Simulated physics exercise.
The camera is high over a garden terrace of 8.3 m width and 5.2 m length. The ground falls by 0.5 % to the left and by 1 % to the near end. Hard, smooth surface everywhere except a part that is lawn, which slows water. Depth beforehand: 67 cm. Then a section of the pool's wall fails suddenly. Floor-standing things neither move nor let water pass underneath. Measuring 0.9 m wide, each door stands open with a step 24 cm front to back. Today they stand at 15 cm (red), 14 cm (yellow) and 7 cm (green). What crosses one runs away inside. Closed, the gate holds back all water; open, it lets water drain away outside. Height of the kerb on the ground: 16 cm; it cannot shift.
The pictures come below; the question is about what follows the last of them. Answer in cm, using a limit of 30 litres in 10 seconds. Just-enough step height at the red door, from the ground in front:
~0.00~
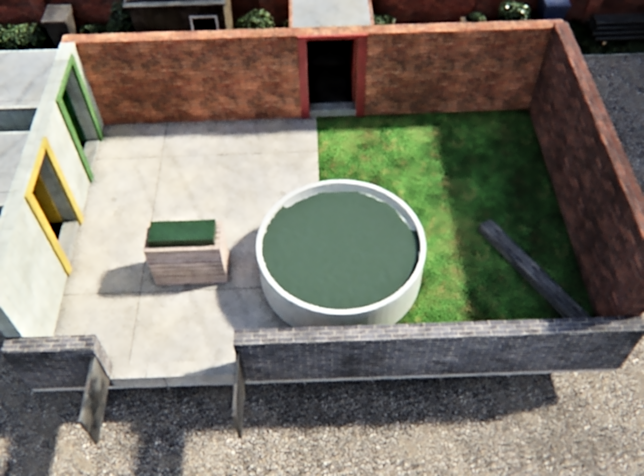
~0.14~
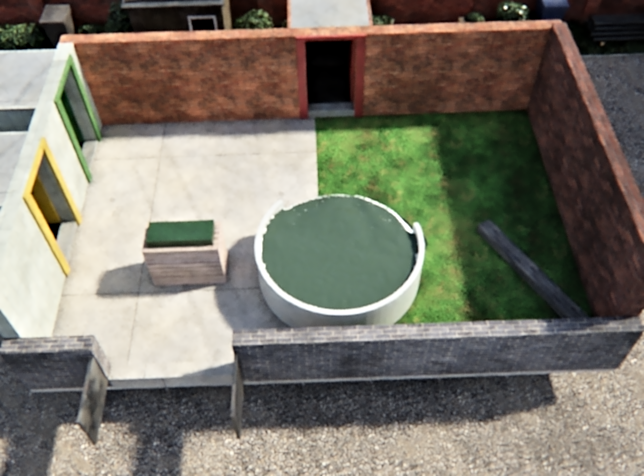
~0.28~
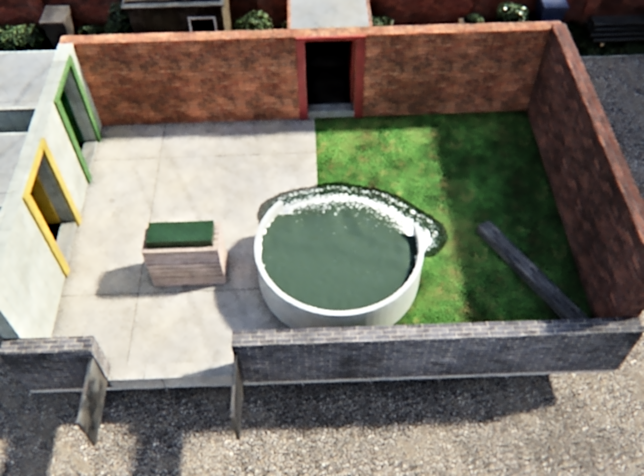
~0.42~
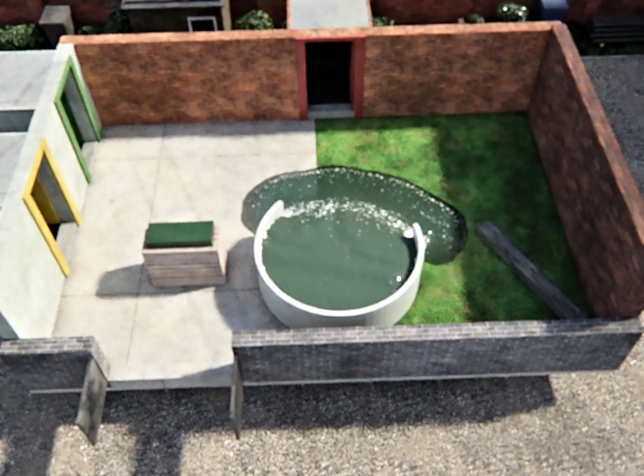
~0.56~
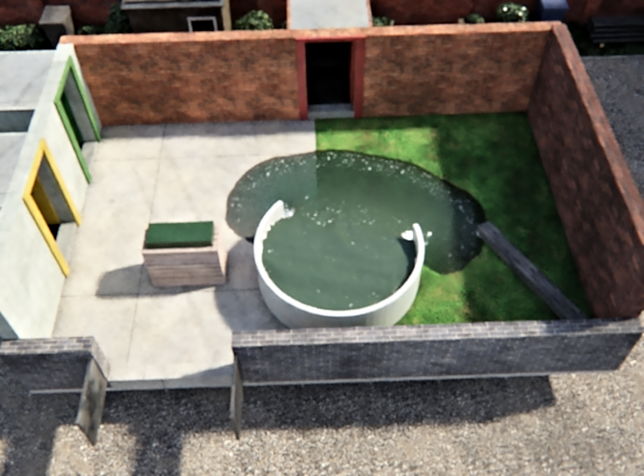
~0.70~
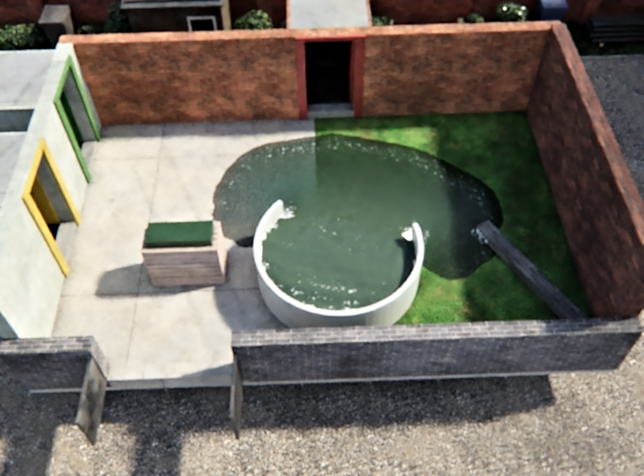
20 cm, roughly.
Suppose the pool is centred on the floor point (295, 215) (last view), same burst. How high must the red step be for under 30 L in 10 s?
New minimum height: Approx. 32 cm.
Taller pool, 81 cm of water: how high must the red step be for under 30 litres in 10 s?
You'd need a step of close to 25 cm.
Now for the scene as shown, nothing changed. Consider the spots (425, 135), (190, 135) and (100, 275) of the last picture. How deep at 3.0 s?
In that order: 19, 10 and 0 cm.
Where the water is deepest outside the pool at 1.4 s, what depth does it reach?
24 cm.
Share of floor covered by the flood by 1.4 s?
45 %.
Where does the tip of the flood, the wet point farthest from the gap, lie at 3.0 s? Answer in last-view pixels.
Front tip: Approx. (101, 131) px.
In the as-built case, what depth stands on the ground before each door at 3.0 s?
In cm: Red 21, yellow 0, green 17.
After 1.4 s water covers 45 % of the floor, deepest (24 cm) near (370, 214); 21 cm at the red door, 0 litres in over its 15 cm step.
After 3.0 s water covers 55 % of the floor, deepest (32 cm) near (527, 116); 21 cm at the red door, 62 litres in over its 15 cm step.
After 10.0 s water covers 95 % of the floor, deepest (13 cm) near (44, 367); 3 cm at the red door, 73 litres in over its 15 cm step.
At the red door as built, the water arrived by 1.0 s and peaked near 29 cm at 2.0 s.
Run again over the same 10 s with other heights there, 67 litres in over 15.5 cm, 19 litres over 21.5 cm. The limit of 30 litres is kept from about 20 cm up.
